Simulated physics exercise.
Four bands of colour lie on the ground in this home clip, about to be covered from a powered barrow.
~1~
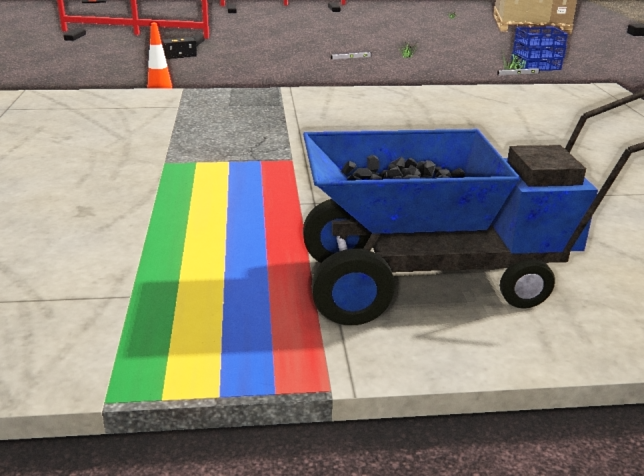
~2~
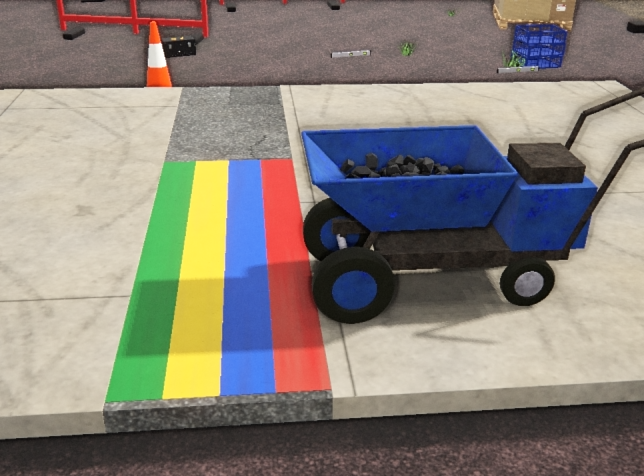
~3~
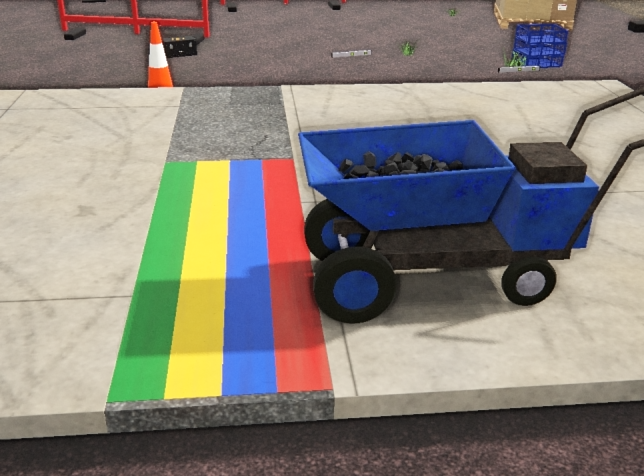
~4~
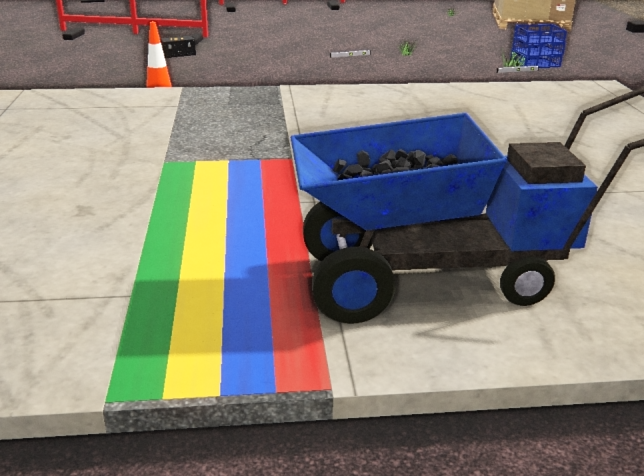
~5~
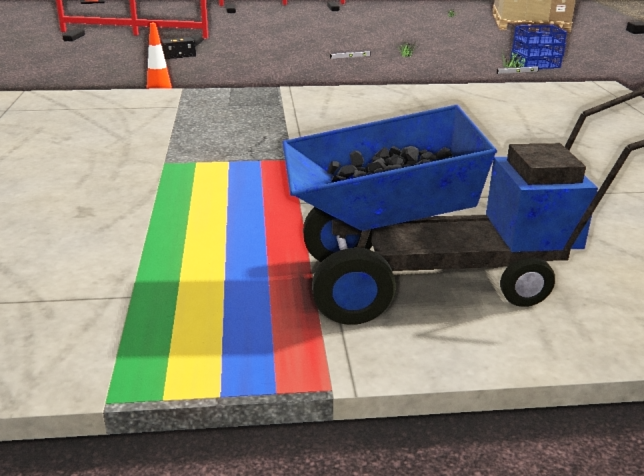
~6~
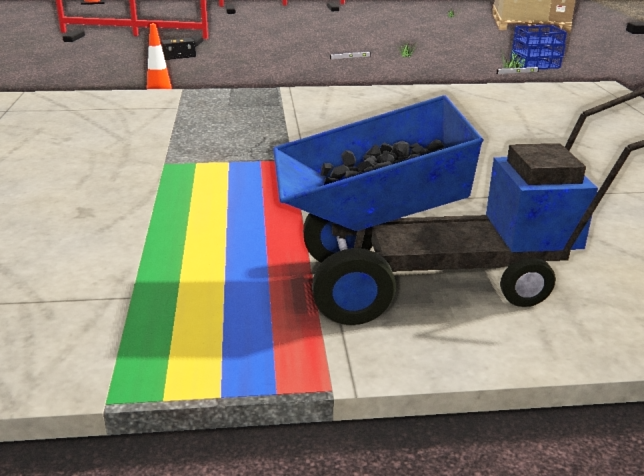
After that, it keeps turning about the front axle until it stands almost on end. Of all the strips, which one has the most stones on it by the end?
Most stones end on the yellow strip.
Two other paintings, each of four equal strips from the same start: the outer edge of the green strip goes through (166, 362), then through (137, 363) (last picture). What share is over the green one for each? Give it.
Shares in turn: 40 %; 30 %.
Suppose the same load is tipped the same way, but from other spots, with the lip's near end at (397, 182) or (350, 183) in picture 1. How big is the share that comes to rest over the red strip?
I'd expect close to 30 per cent and then close to 0 per cent.
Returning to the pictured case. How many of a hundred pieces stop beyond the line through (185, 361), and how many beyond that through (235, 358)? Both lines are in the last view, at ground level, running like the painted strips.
I'd say some 40 in a hundred, and after that 80 in a hundred.
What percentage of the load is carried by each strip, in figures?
Shares by strip - red: 0 per cent; blue: 5 per cent; yellow: 45 per cent; green: 25 per cent.
Just after the last frame, skip tipped steeply; every one in the skip.
A moment on, skip tipped right over; the larger part in the skip; just a few over the blue strip; roughly a quarter over the yellow strip; just a few over the green strip.
Further on, skip tipped right over; about a tenth in the skip; about a tenth over the blue strip; roughly half over the yellow strip; roughly a quarter over the green strip; about a tenth off the paint.
When it is over, skip tipped right over; about a tenth in the skip; not one over the red strip; about a tenth over the blue strip; roughly half over the yellow strip; roughly a quarter over the green strip; about a tenth off the paint.
